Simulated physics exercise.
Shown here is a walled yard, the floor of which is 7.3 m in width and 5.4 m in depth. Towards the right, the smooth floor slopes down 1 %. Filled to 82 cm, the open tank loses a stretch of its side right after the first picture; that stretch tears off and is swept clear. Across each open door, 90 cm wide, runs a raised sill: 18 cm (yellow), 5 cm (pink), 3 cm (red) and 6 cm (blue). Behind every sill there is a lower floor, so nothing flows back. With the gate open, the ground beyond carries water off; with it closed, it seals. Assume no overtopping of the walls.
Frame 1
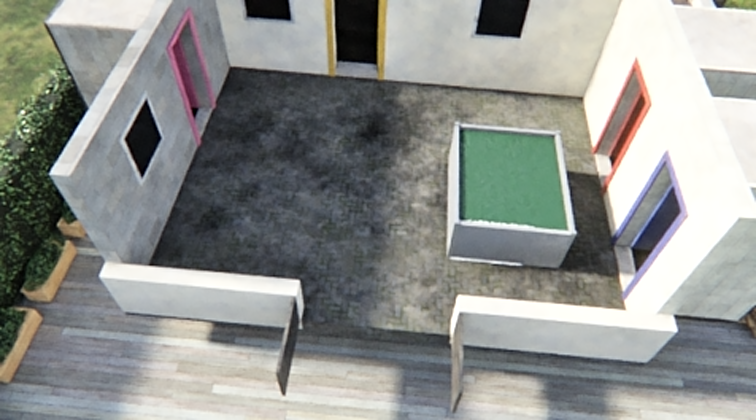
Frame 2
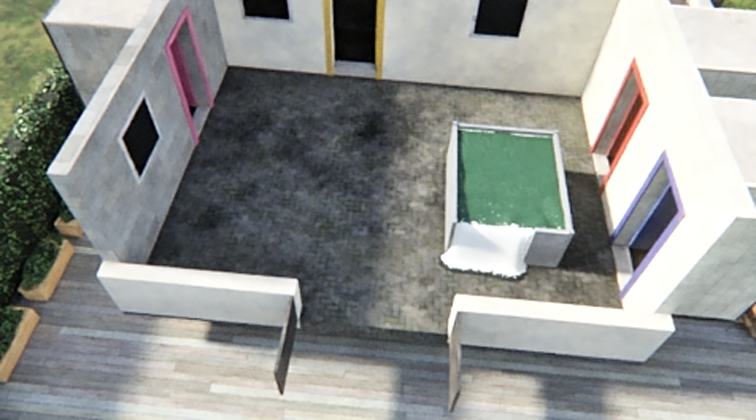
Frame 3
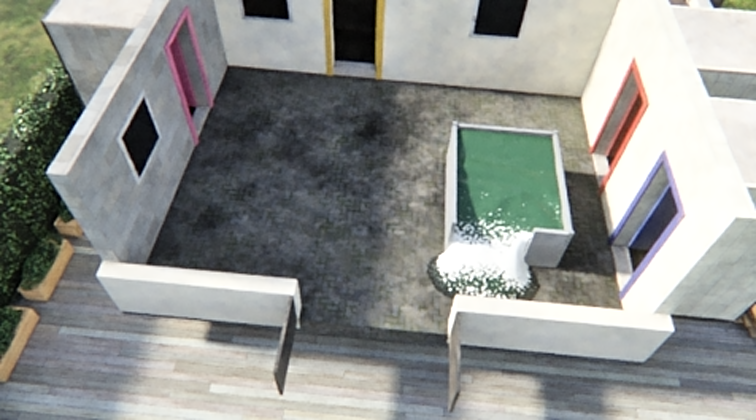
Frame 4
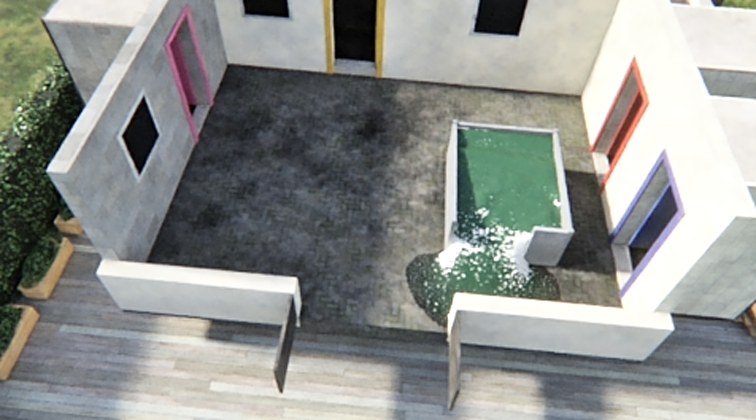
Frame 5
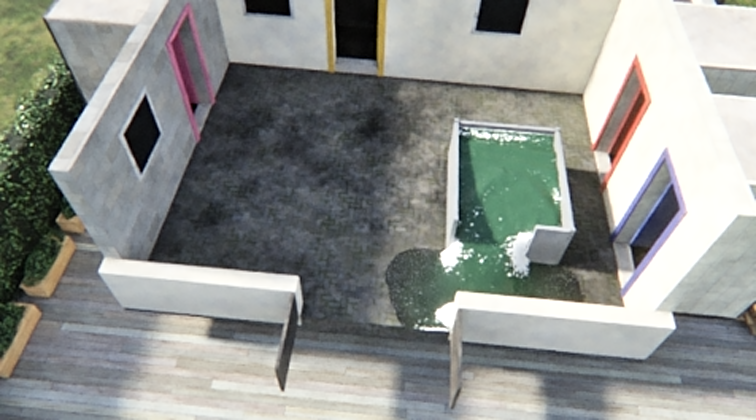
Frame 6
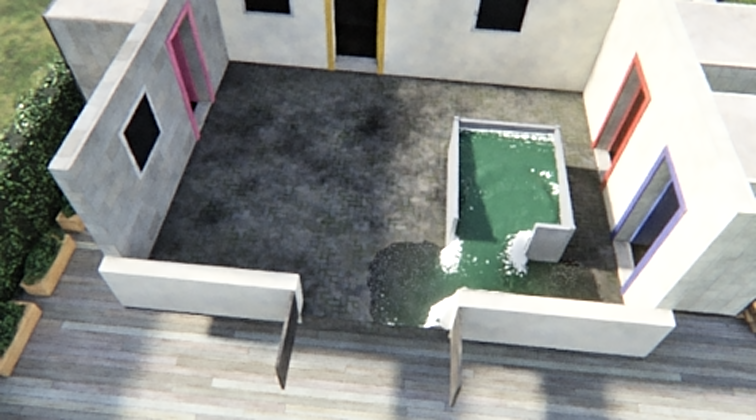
The clip shows a walled yard with an open tank of green water on the right; part of the tank's near side gives way, and water pours out in white foam, spreading across the dark paved floor beside the front wall.
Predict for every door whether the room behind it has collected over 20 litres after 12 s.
My prediction: The yellow door room collects 20 litres or less; the pink door room collects 20 litres or less; the red door room collects over 20 litres; the blue door room collects over 20 litres.
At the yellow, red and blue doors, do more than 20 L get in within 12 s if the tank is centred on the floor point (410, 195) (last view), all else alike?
Checking each door against the limit: Yellow does not exceed it, red does not exceed it, blue does not exceed it.
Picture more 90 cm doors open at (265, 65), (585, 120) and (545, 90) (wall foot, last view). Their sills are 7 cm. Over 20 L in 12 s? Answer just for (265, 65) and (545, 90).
Well, the first is shy of the mark and the second is beyond the mark.
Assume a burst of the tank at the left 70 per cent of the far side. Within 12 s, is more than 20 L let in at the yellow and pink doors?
So yellow ends up short of it and pink ends up past the limit.
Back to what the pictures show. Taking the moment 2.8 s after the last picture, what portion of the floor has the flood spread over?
Around 45 per cent.
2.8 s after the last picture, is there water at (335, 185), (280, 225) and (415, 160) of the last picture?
Respectively: Was missed, got hit, was missed.
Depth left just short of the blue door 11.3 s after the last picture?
Close to 5.0 cm of depth.
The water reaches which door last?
That's the yellow door.
Then, 0.7 s after the last picture water covers 15 % of the floor and is deepest (56 cm) near (486, 307); yellow door not reached, pink door not reached, red door not reached, blue door 10 cm at the sill, 0 L in.
Then, 1.5 s after the last picture water covers 25 % of the floor and is deepest (45 cm) near (622, 332); yellow door not reached, pink door not reached, red door 2 cm at the sill, 0 L in, blue door 19 cm at the sill, 28 L in.
Then, 2.8 s after the last picture water covers 45 % of the floor and is deepest (28 cm) near (622, 332); yellow door not reached, pink door not reached, red door 6 cm at the sill, 2 L in, blue door 15 cm at the sill, 95 L in.
Then, 6.3 s after the last picture water covers 80 % of the floor and is deepest (16 cm) near (578, 96); yellow door 3 cm at the sill, 0 L in, pink door 2 cm at the sill, 0 L in, red door 6 cm at the sill, 21 L in, blue door 9 cm at the sill, 162 L in.
Then, 11.3 s after the last picture water covers 95 % of the floor and is deepest (8 cm) near (582, 121); yellow door 6 cm at the sill, 0 L in, pink door 5 cm at the sill, 0 L in, red door 5 cm at the sill, 38 L in, blue door 5 cm at the sill, 172 L in.
